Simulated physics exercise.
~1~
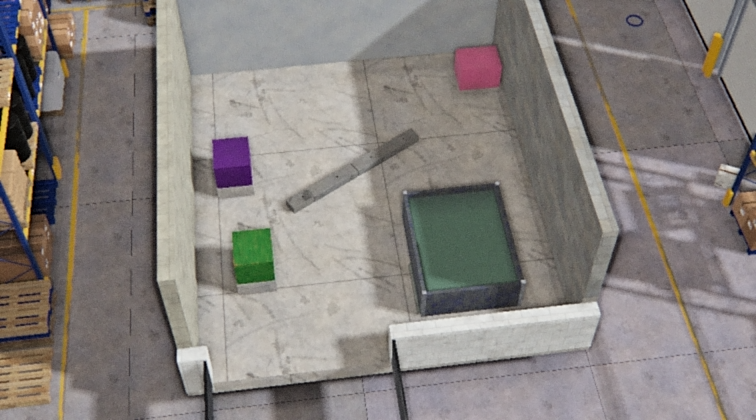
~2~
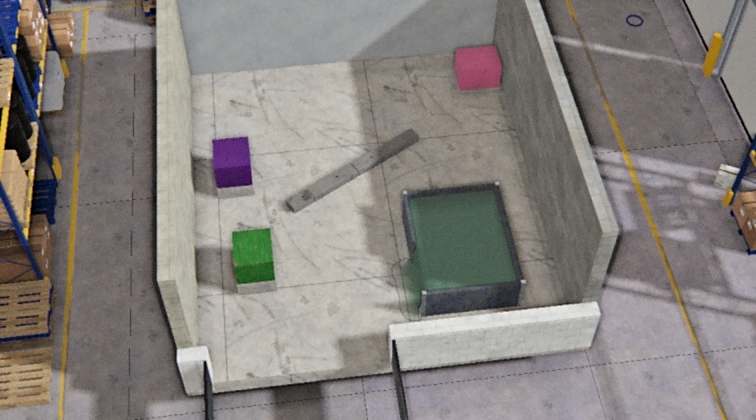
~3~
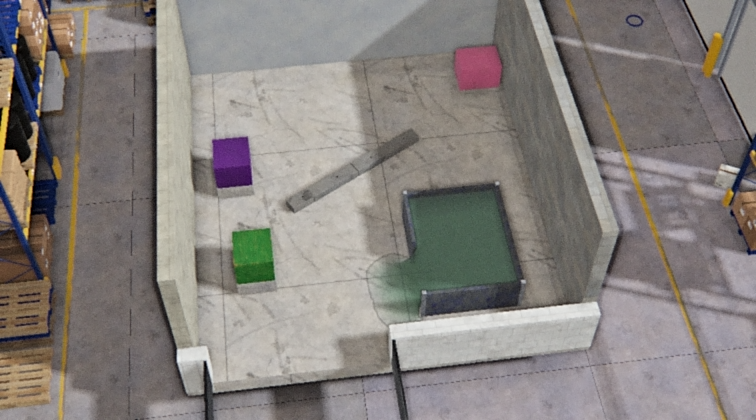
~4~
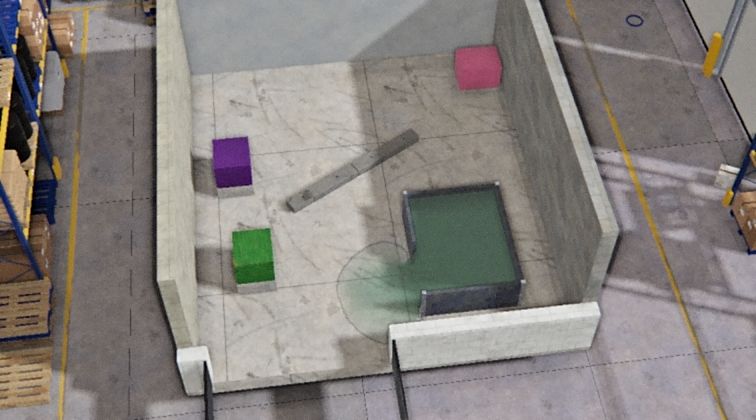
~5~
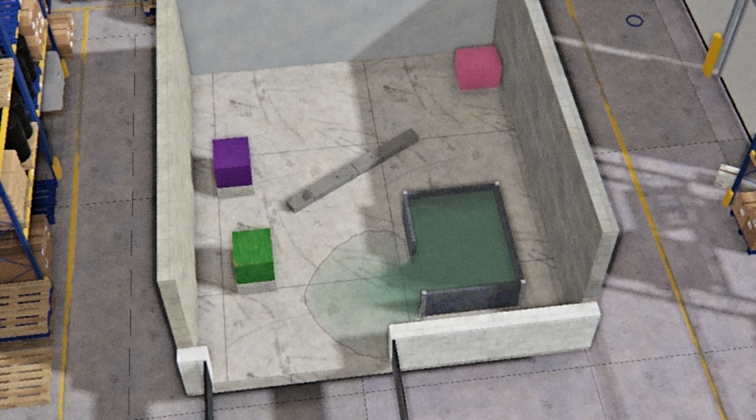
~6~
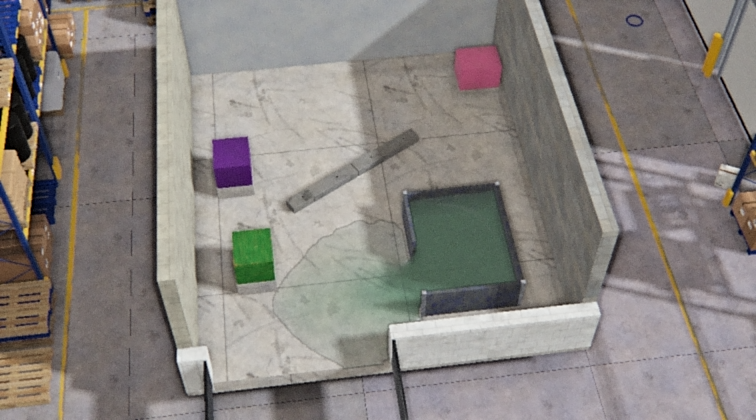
Greenish water sits still in an open tank inside a walled shed, then pours from a gap in its left side and spreads leftward across the floor toward the green crate, while the purple and pink crates stay still.
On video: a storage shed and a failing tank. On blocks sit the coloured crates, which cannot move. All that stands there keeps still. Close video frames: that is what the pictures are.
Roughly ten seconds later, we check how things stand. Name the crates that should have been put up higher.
In order: The green crate is not flooded; the purple crate is not flooded; the pink crate is not flooded.
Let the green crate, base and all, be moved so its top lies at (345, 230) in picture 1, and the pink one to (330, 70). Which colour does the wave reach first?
Green crate.
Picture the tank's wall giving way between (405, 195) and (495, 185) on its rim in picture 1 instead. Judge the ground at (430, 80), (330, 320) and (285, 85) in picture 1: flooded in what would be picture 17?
The first comes out soaked, the second untouched, the third untouched.
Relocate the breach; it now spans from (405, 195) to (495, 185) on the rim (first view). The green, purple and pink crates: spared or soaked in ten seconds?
Green is not reached; purple is not reached; pink is reached.
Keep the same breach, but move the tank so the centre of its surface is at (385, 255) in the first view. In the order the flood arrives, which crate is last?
I'd go with the pink crate.
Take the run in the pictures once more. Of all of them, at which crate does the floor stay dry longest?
Pick: The crate marked pink.
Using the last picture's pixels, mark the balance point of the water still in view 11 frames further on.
The water centres close to (385, 275).
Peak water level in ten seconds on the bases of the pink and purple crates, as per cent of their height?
About 20 % and 60 %.
A moment on, water covers 25 % of the floor; the green crate water round its plinth, the purple crate not reached, the pink crate not reached.
Next, water covers 30 % of the floor; the green crate water round its plinth, the purple crate water round its plinth, the pink crate not reached.
Then, water covers 35 % of the floor; the green crate water round its plinth, the purple crate water round its plinth, the pink crate not reached.
Later, water covers 55 % of the floor; the green crate water round its plinth, the purple crate water round its plinth, the pink crate not reached.
In the end, water covers 70 % of the floor; the green crate stayed above the water, the purple crate stayed above the water, the pink crate stayed above the water.
